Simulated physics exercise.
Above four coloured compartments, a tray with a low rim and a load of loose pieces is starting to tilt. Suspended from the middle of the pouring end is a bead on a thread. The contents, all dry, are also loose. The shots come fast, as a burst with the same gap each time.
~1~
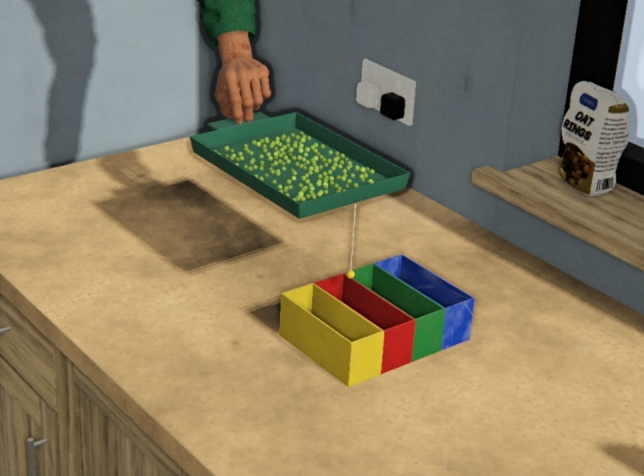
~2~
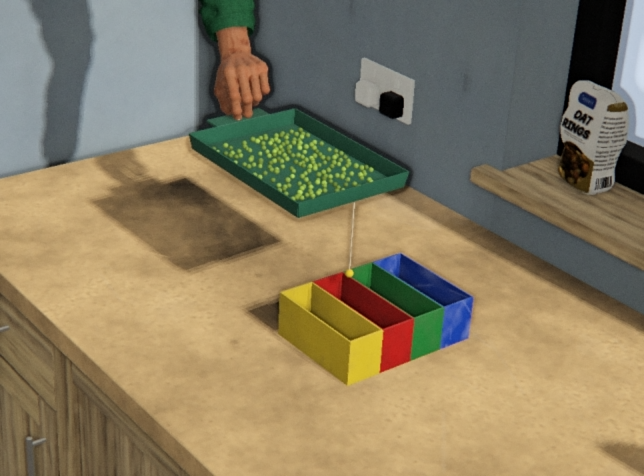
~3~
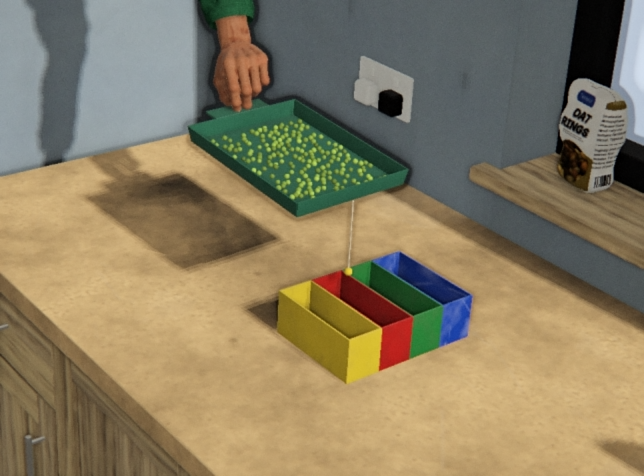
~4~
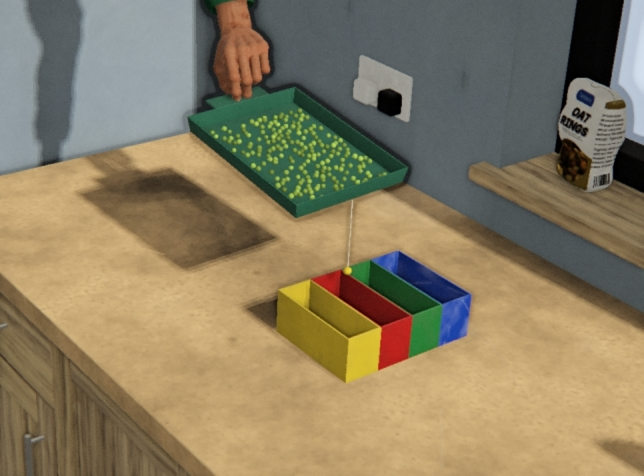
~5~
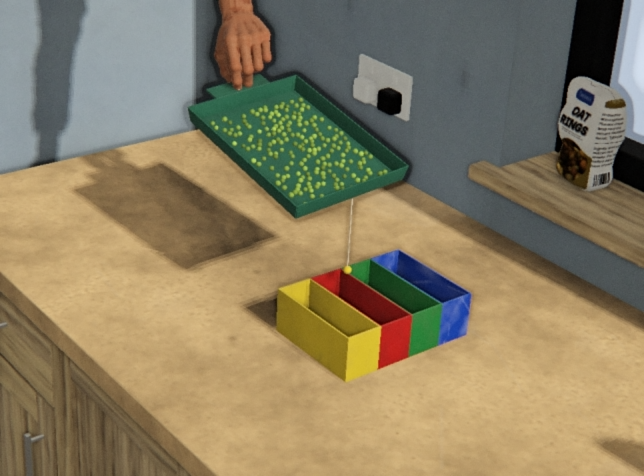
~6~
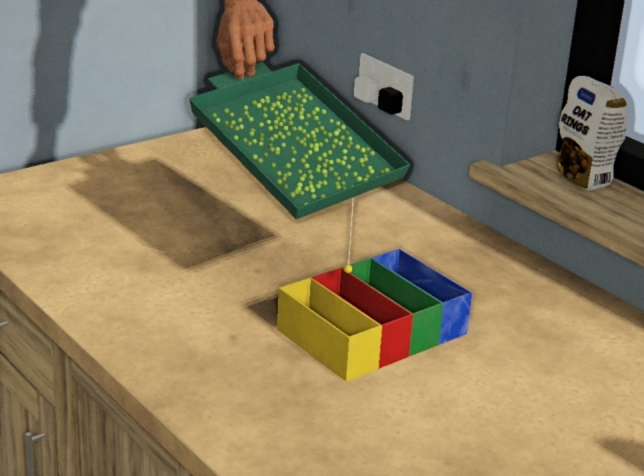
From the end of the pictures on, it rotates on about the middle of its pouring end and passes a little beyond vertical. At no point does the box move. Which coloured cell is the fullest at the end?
The yellow one.
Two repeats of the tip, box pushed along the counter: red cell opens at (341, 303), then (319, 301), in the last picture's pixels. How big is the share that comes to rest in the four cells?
100 % for the first, 100 % for the second.
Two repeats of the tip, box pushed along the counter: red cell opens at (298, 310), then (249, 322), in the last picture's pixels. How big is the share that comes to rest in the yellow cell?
In order: 0 percent and 0 percent.
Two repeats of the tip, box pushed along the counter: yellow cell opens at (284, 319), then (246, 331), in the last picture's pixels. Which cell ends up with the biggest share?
Result 1: Red. Result 2: The green one.
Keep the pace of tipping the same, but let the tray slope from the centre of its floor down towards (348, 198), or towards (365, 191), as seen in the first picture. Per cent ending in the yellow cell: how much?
In turn some 20 and 0 per cent.
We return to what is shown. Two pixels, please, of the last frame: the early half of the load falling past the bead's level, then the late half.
I'd place the first part at (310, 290) and the rest at (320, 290).
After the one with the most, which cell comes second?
The answer is the red one.
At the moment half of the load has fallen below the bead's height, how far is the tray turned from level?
Close to 115 degrees, I reckon.
Soon after the last picture, tray tipped steeply; nearly all on the tray; a small part falling or outside the box.
A little later, tray tipped right over; most on the tray; a small part in the yellow cell; a small part falling or outside the box.
Later still, tray tipped past a quarter turn; about half in the yellow cell; about a quarter in the red cell; about a quarter falling or outside the box.
At rest, tray tipped past a quarter turn; about half in the yellow cell; about a quarter in the red cell; none in the green cell; none in the blue cell; about a quarter outside the box.
